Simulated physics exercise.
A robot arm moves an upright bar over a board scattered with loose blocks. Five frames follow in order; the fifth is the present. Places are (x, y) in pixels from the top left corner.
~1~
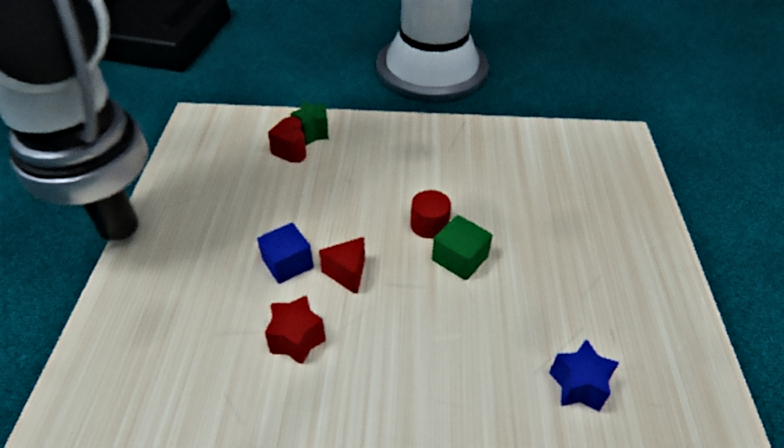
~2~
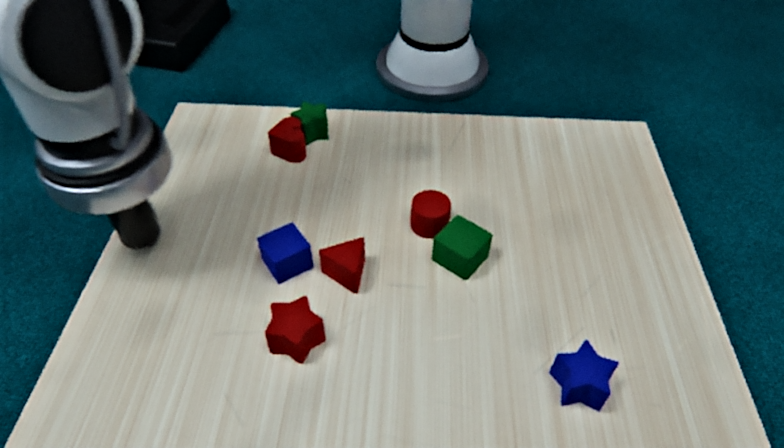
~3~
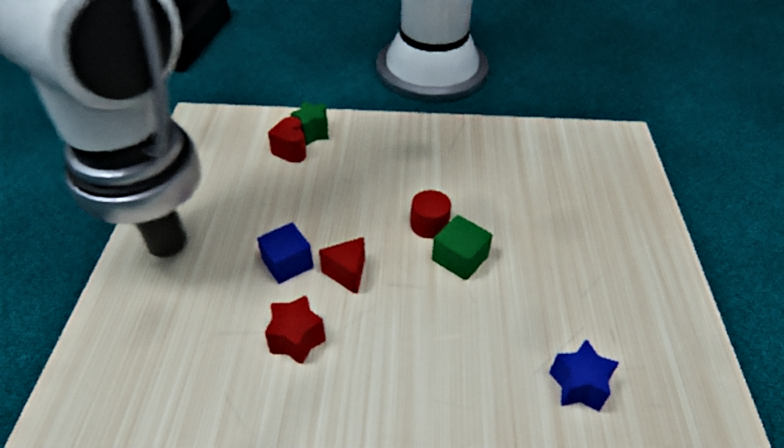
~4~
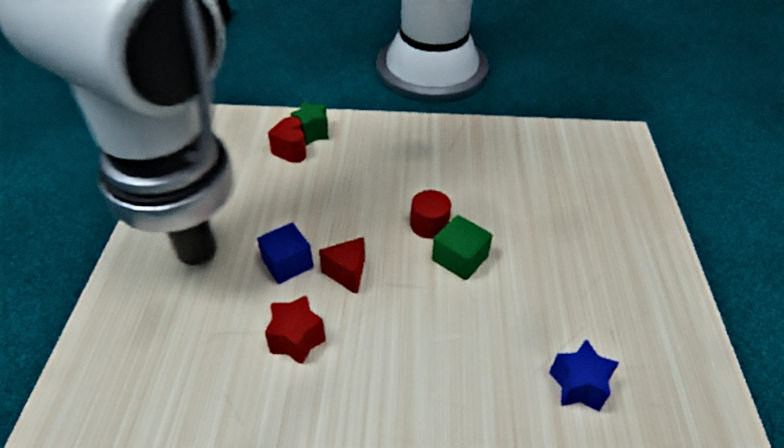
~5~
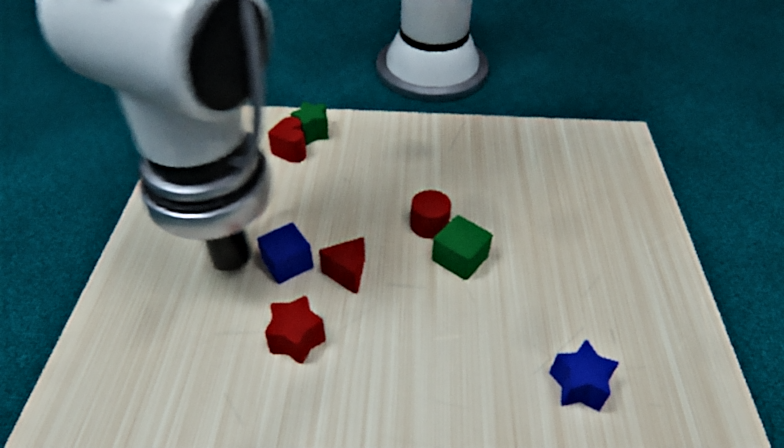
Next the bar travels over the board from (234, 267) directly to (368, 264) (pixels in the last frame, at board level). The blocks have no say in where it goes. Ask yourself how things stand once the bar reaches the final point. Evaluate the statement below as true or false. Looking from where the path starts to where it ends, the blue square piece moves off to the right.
The claim holds.
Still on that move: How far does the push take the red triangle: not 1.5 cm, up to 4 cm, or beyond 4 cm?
Range: Over 4 cm.
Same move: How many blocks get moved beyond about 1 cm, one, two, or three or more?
That makes 2 blocks.
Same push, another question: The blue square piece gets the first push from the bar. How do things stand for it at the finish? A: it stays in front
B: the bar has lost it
Answer: A.
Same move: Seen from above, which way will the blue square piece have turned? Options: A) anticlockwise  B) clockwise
B (clockwise)
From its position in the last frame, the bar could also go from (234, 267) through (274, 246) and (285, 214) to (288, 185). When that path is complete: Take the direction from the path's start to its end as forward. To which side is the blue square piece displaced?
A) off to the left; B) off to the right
Correct choice: B.
The first path, step by step. One third of the way, bar at (278, 256); blue square piece at (317, 241), turned 25° clockwise; red triangle at (367, 255).
Two thirds of the way, bar at (324, 255); blue square piece at (364, 245), turned 45° clockwise; red triangle at (407, 259), turned 25° anticlockwise.
At the end, bar at (368, 253); blue square piece at (409, 249), turned 65° clockwise; red star unmoved; red triangle at (440, 265), turned 40° anticlockwise.
